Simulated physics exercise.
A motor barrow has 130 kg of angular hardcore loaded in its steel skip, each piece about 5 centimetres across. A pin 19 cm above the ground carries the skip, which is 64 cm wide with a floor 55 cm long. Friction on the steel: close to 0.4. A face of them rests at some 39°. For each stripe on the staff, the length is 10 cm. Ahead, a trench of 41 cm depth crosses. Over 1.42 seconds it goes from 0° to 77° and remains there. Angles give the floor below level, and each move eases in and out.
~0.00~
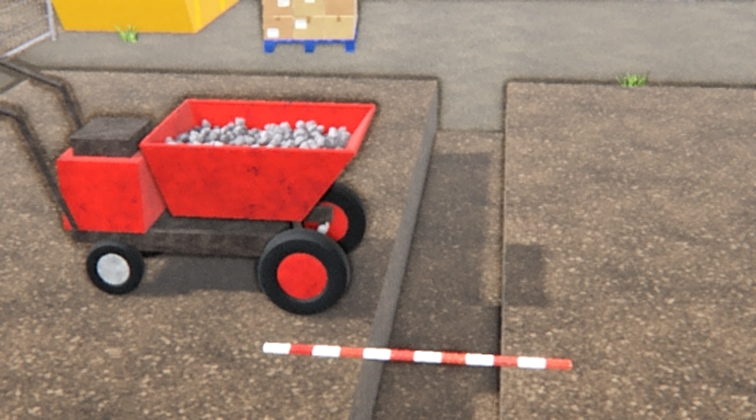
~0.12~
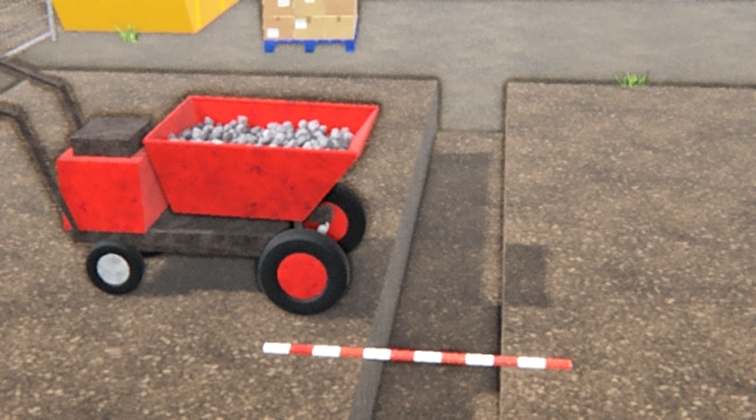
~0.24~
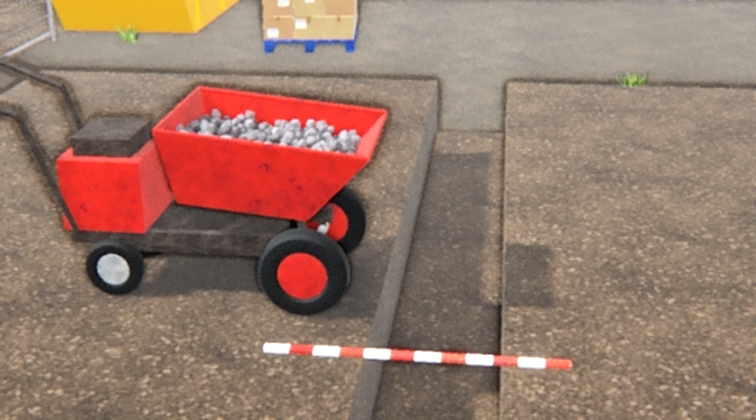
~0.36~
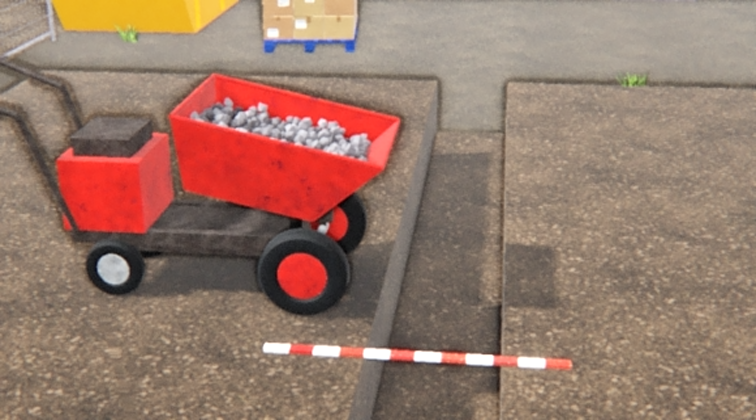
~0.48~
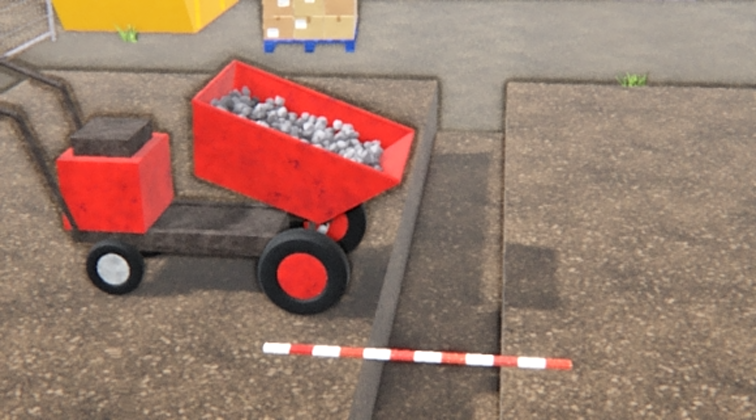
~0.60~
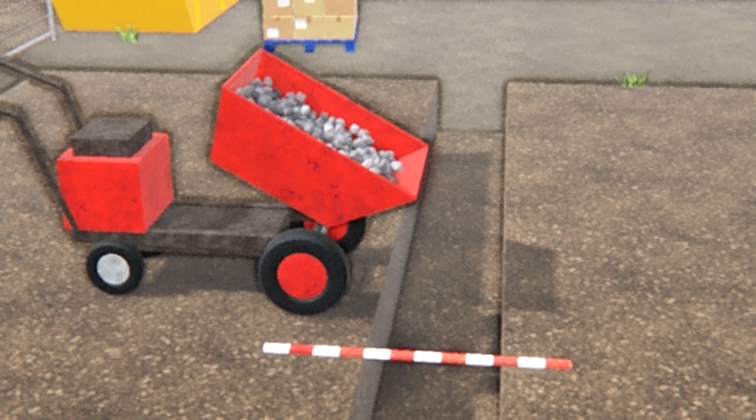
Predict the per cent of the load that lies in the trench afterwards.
95 per cent.
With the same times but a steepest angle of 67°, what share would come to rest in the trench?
With that change, near 55 per cent.
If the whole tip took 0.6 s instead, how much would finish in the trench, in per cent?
It would be near 70 per cent.
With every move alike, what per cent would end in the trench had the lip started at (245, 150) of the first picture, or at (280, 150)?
50 % and 100 %.
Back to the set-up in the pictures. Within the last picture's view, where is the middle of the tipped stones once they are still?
I'd put it close to (467, 355).
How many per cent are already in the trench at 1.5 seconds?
By then, around 30 percent.
After 1.1 s the floor is at 65°; 100 % in the skip; the foremost stones are at (447, 257).
After 1.5 s the floor is at 77°; 69 % in the skip, 29 % in the trench, 2 % past the trench; the foremost stones are at (536, 300).
After 1.9 s the floor is at 77°; 36 % in the skip, 59 % in the trench, 5 % past the trench; the foremost stones are at (582, 285).
After 3.8 s the floor is at 77°; 0 % in the skip, 95 % in the trench, 5 % past the trench; the foremost stones are at (589, 286).
